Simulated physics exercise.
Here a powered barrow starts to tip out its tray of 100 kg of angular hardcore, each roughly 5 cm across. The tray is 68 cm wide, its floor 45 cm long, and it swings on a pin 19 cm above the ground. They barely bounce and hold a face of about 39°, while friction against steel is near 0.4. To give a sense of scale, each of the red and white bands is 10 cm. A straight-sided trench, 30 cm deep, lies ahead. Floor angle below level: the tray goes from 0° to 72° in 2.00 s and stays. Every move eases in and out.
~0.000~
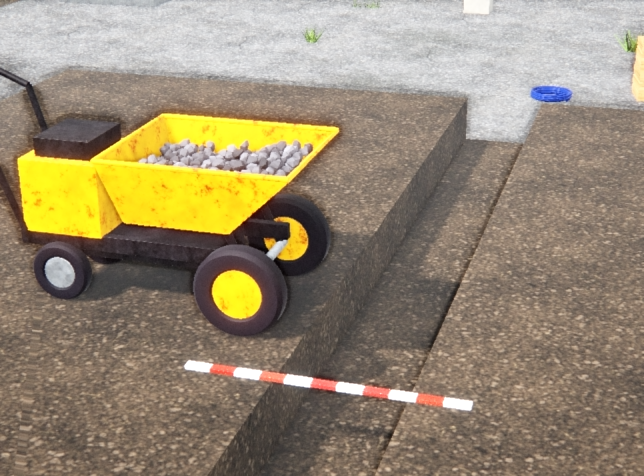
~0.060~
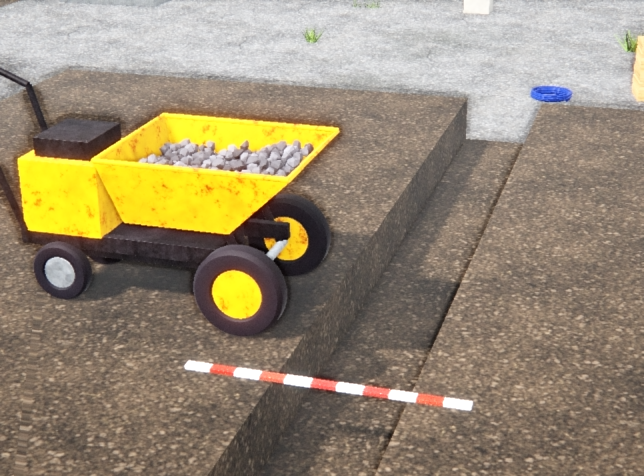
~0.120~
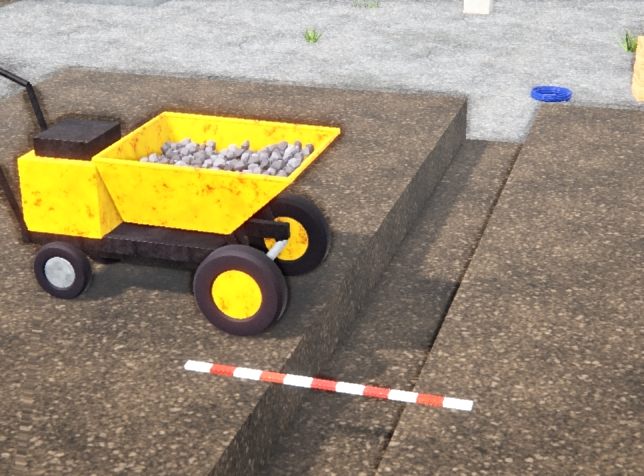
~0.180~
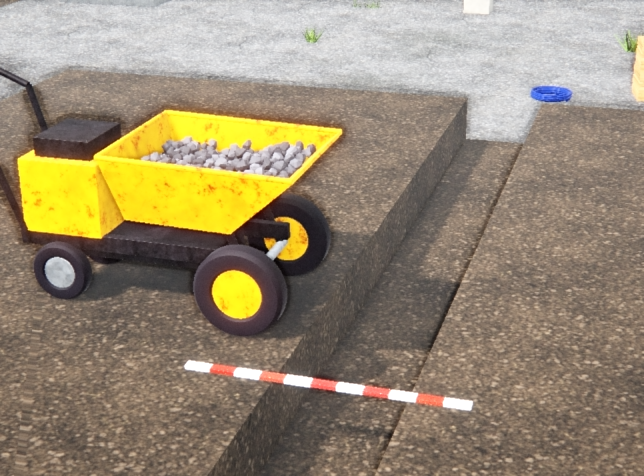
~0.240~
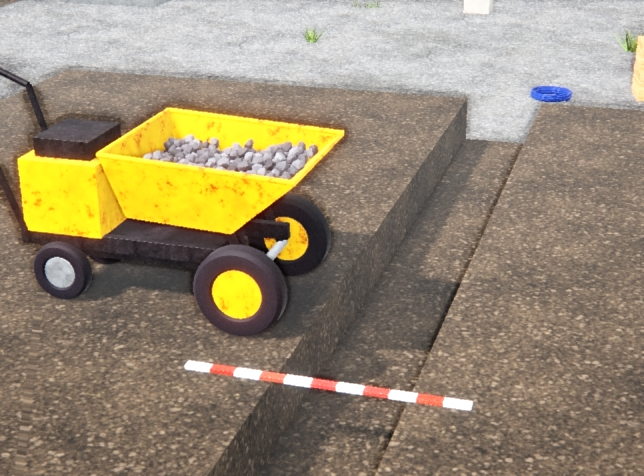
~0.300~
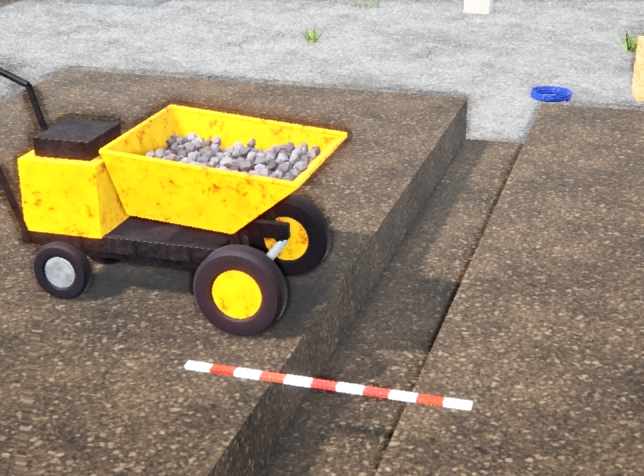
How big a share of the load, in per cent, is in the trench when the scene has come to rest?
A share of about 88 percent.
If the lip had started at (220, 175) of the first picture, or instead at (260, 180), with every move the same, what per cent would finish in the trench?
Near 100 and near 100 percent.
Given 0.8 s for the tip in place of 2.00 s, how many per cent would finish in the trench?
Then roughly 75 percent.
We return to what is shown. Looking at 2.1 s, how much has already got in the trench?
At that moment: Approx. 50 %.
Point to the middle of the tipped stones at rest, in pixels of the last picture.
Roughly (413, 370), I'd say.
After 1.5 s the floor is at 61°; 100 % in the tray; the foremost stones are at (387, 254).
After 2.1 s the floor is at 72°; 43 % in the tray, 51 % in the trench, 6 % past the trench; the foremost stones are at (474, 328).
After 2.5 s the floor is at 72°; 10 % in the tray, 78 % in the trench, 12 % past the trench; the foremost stones are at (528, 341).
After 4.4 s the floor is at 72°; 0 % in the tray, 88 % in the trench, 12 % past the trench; the foremost stones are at (531, 341).
